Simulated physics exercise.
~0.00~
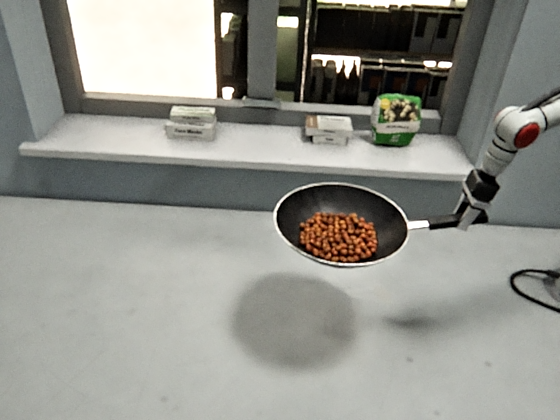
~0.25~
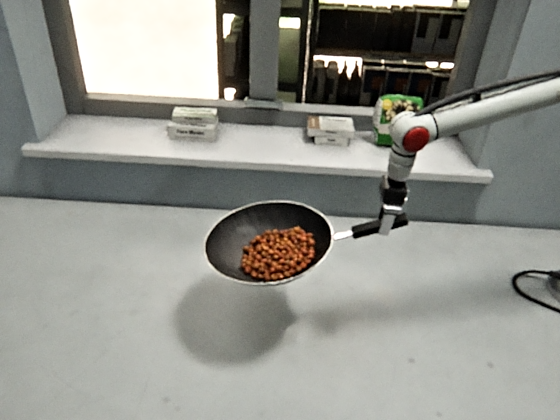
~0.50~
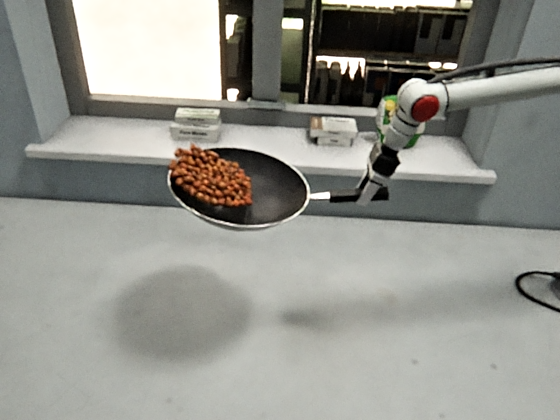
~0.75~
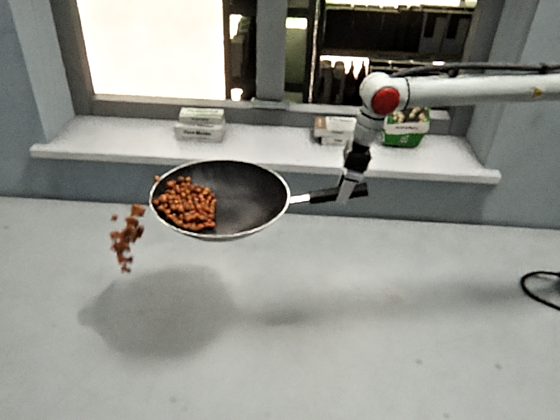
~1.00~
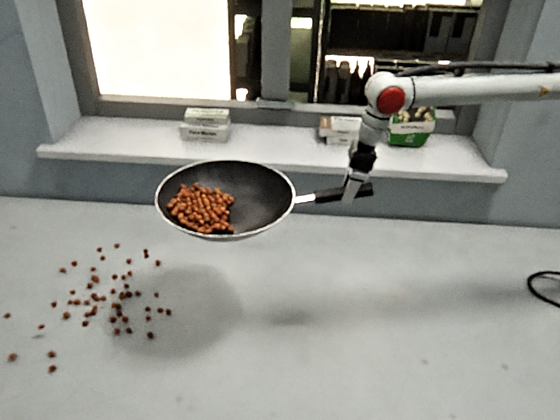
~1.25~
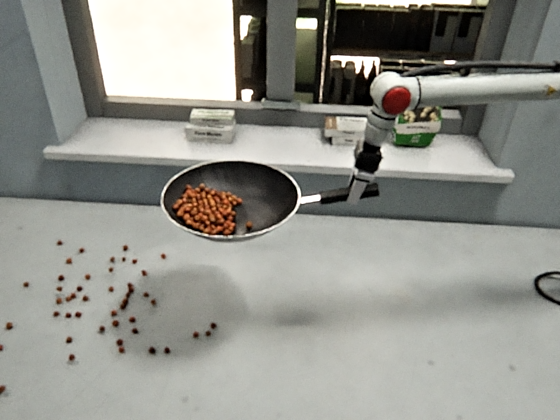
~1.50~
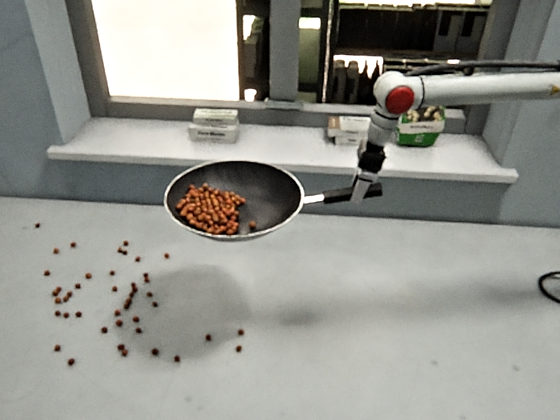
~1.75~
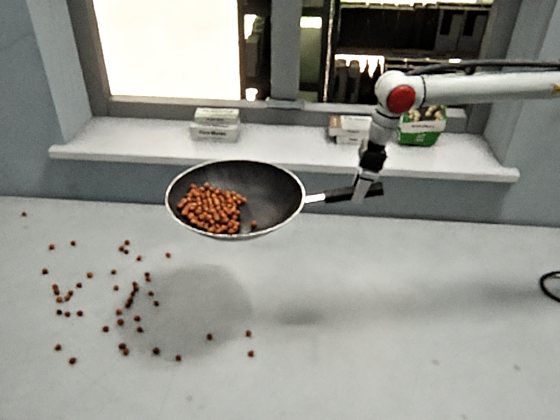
A robot arm swings a wok of hazelnuts left, spilling some onto the table below.
